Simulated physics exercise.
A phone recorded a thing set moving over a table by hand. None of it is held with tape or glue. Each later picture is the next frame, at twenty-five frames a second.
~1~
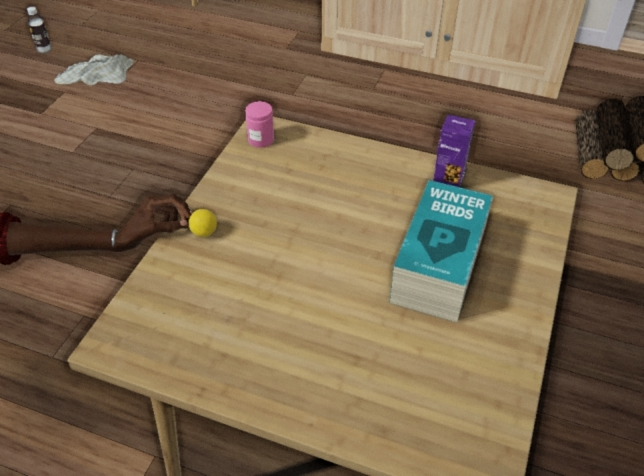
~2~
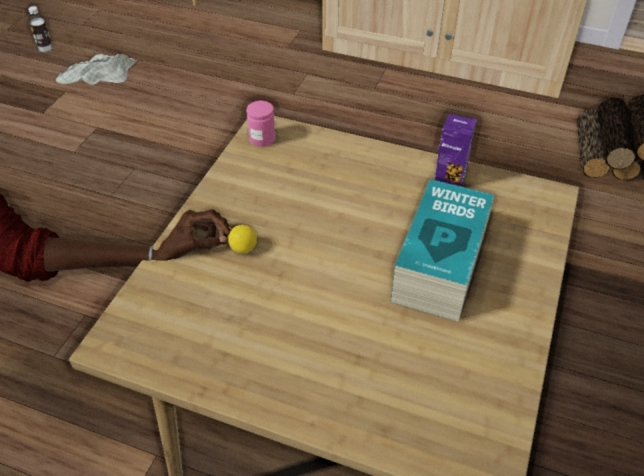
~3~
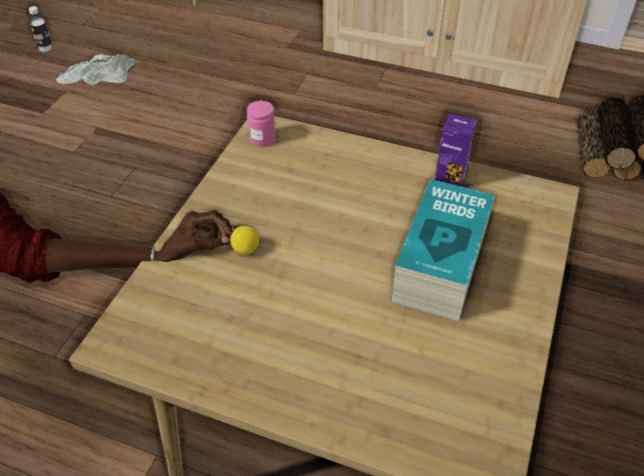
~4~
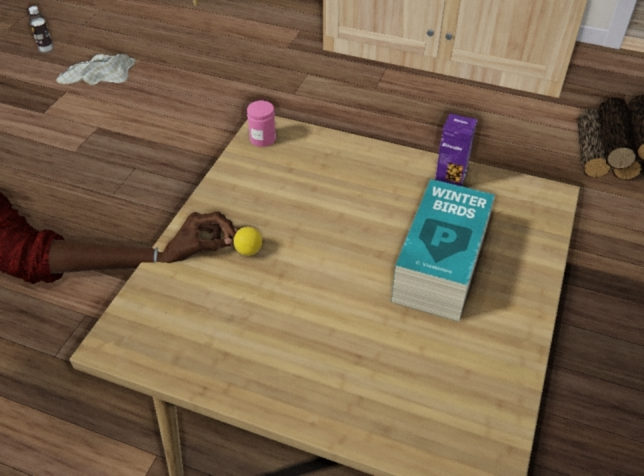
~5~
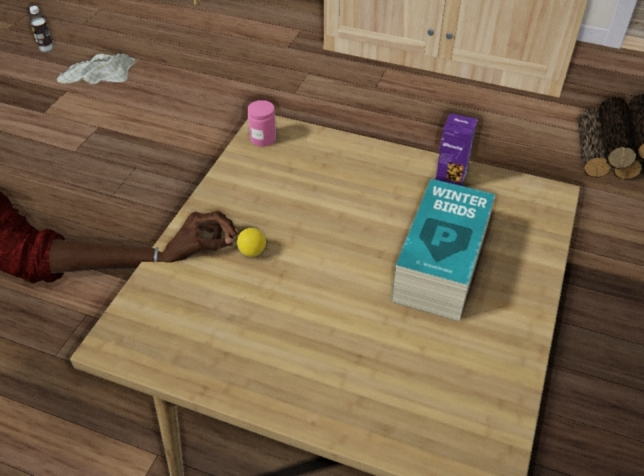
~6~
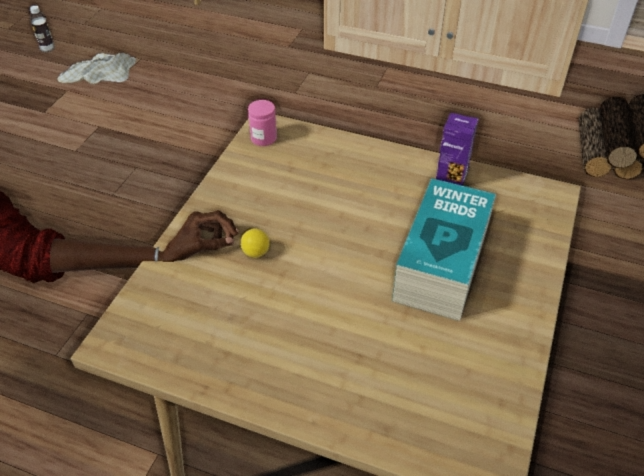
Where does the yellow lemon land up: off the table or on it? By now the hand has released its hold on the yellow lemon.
On it.
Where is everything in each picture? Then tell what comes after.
Under the hand; yellow lemon (203, 223), in the first picture.
Under the hand; yellow lemon (243, 239), in the second picture.
Under the hand; yellow lemon (245, 240), in the third picture.
Yellow lemon (248, 241), in the fourth picture.
Yellow lemon (252, 242), in the fifth picture.
Yellow lemon (255, 243) moved a little, in the sixth picture.
Then, 0.10 s later than the last frame, yellow lemon moved a little near (262, 246).
Then, 0.20 s later than the last frame, yellow lemon moved about its own width near (268, 249).
Then, 0.40 s later than the last frame, yellow lemon moved about its own width near (277, 253).
Then, 0.60 s later than the last frame, yellow lemon moved about its own width near (282, 255).
When it is over, moved from the start, yellow lemon. End places, in pixels of the last picture, yellow lemon near (283, 255).
